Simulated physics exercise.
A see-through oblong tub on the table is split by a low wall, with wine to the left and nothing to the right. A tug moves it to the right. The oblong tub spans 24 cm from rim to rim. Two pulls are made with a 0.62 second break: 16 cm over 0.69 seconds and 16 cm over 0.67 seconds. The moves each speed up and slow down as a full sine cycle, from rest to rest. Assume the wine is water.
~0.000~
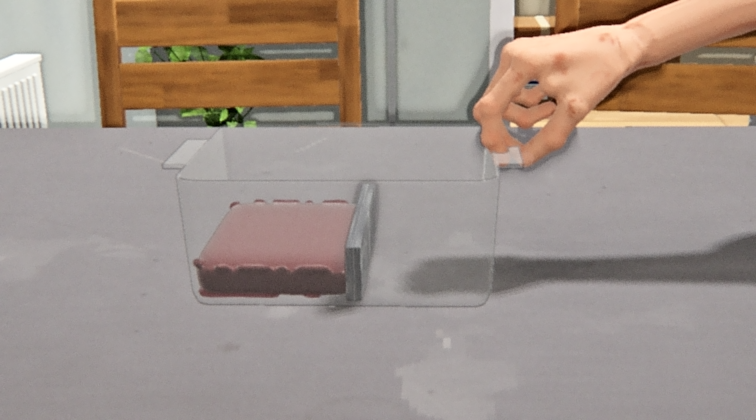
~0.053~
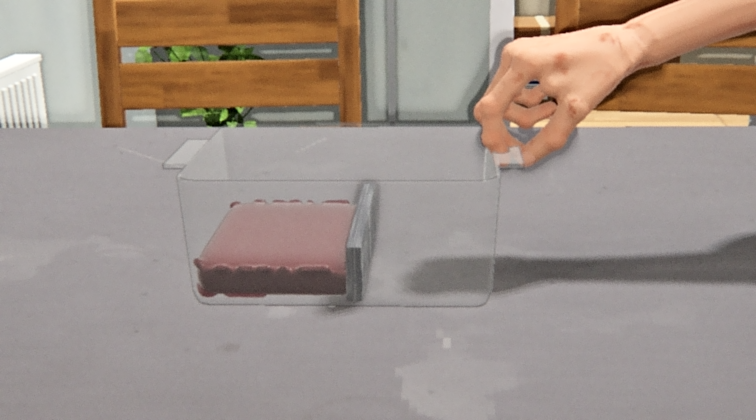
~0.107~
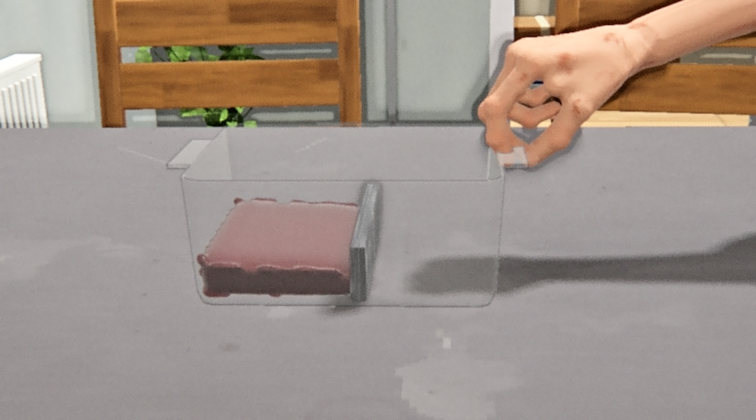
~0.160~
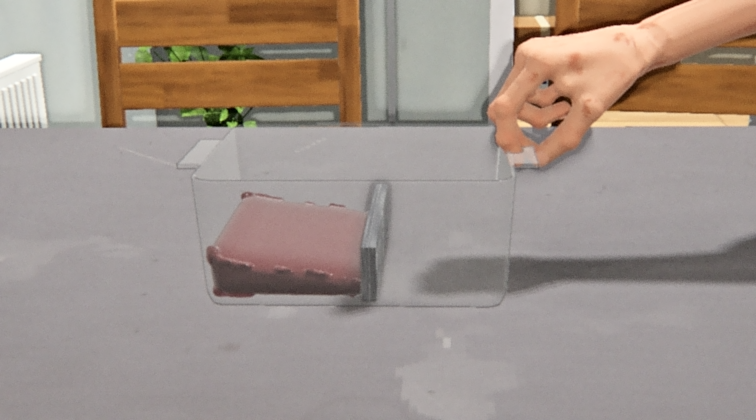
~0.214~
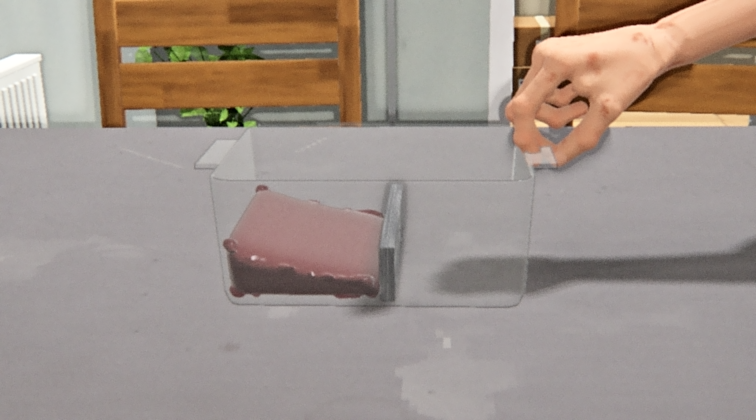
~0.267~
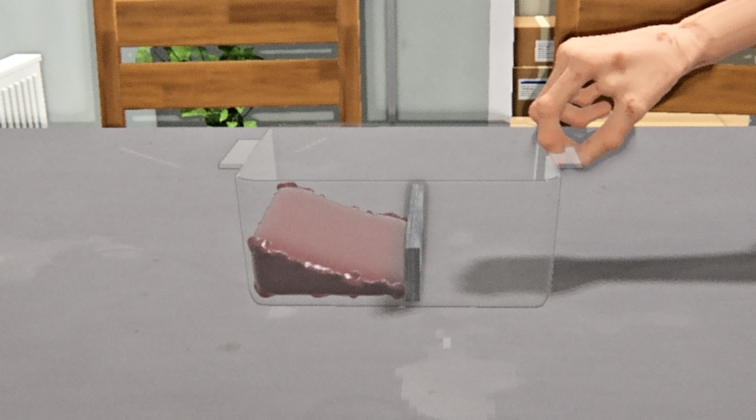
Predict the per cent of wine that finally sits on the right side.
My estimate is 18 per cent.
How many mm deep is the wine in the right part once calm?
Roughly 6 millimetres.
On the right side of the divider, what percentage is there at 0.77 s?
Share: Around 12 in a hundred.
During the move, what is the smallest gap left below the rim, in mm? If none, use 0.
Around 35 mm at the peak.
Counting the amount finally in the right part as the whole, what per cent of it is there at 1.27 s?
It's close to 80 percent at that time.
By 0.77 s it has gone 16 cm; 11 per cent is on the right side and 0 is out of the oblong tub.
By 1.27 s it has gone 16 cm; 14 per cent is on the right side and 0 is out of the oblong tub.
By 1.77 s it has gone 29 cm; 13 per cent is on the right side and 0 is out of the oblong tub.
By 2.27 s it has gone 32 cm; 16 per cent is on the right side and 1 is out of the oblong tub.
At rest 18 per cent is on the right side and 1 is out of the oblong tub.
